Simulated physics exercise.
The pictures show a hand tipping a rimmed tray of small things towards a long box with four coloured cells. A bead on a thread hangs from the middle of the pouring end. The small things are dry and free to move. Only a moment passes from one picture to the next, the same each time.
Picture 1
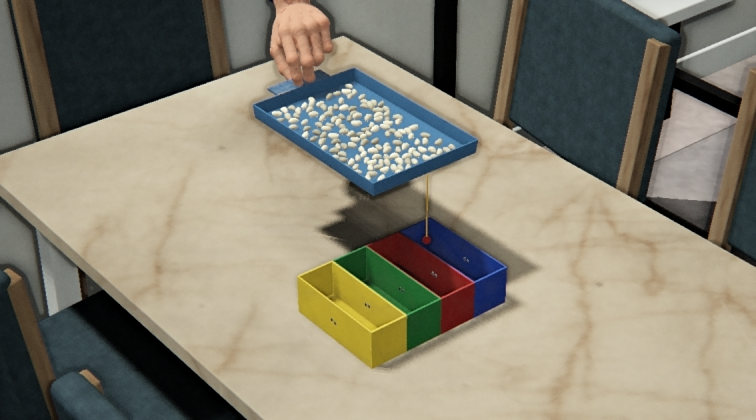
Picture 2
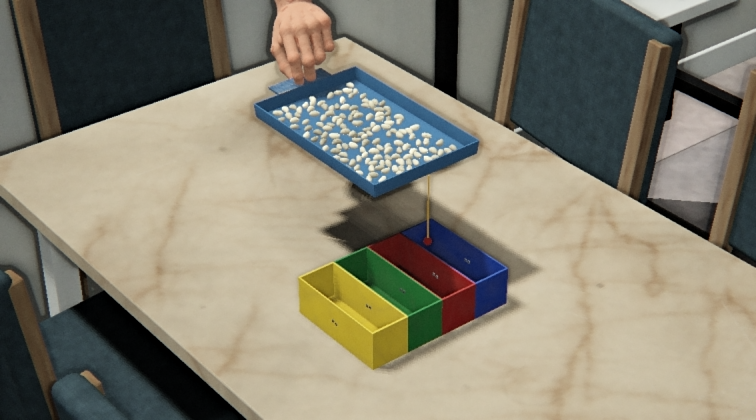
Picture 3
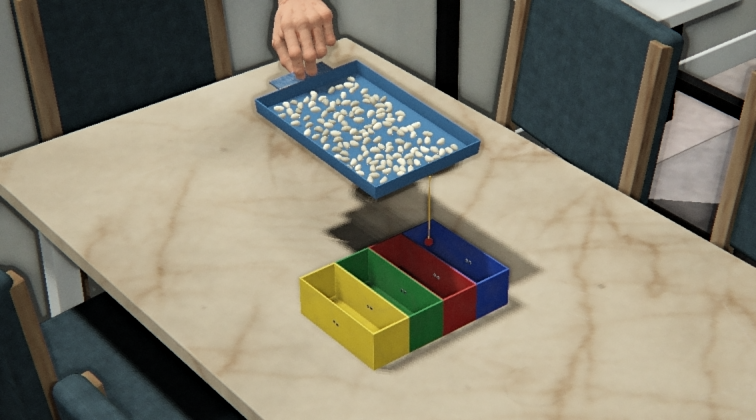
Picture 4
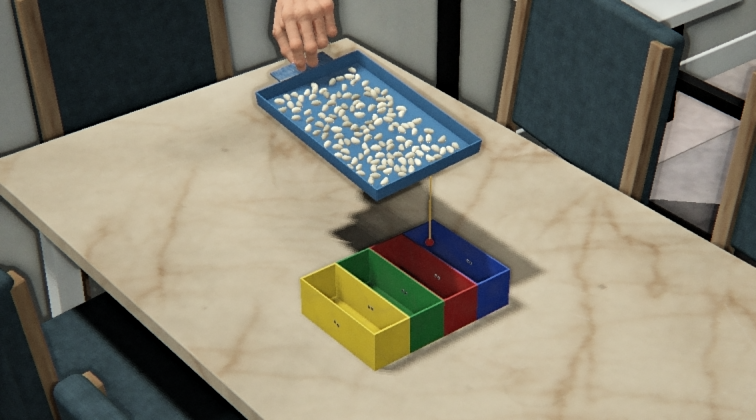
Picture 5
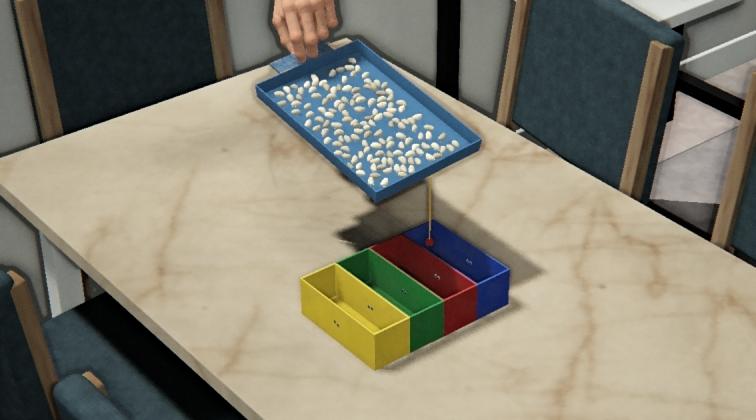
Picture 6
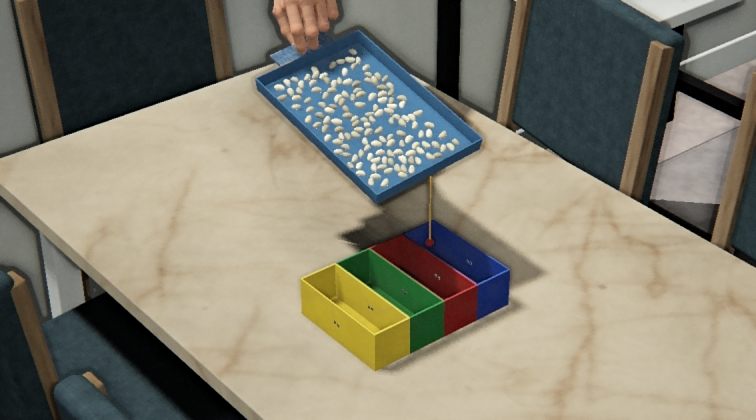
At a marble-patterned table, a hand holds a blue tray of white beans above a box with yellow, green, red and blue cells, then gradually tilts it slightly, its near-left corner dipping lowest as the handle end rises.
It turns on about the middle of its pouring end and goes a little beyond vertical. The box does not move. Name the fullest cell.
Fullest: The green cell.
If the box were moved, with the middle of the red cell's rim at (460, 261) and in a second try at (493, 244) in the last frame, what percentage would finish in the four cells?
Roughly 100 per cent, and 30 per cent.
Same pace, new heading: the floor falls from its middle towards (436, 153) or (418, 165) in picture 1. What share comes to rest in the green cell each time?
Roughly 0 per cent, and 10 per cent.
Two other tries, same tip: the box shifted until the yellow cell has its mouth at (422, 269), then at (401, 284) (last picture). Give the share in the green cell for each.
The first gives 0 %, the second 20 %.
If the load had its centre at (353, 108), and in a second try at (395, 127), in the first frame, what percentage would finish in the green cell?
In turn 70 and 60 in a hundred.
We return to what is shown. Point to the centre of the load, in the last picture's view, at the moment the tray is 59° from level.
Roughly at (385, 156).
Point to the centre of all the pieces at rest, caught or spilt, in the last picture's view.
Near (401, 317).
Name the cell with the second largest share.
Second comes the red one.
Just after the last frame, tray tipped steeply; every one on the tray.
A moment on, tray tipped right over; almost all on the tray; about a tenth in the green cell; just a few in the yellow cell; just a few in the red cell; just a few falling or outside the box.
Further on, tray tipped past a quarter turn; roughly two thirds in the green cell; roughly a quarter in the red cell; about a tenth in the yellow cell; just a few in the blue cell.
When it is over, tray tipped past a quarter turn; roughly two thirds in the green cell; roughly a quarter in the red cell; about a tenth in the yellow cell; just a few in the blue cell.
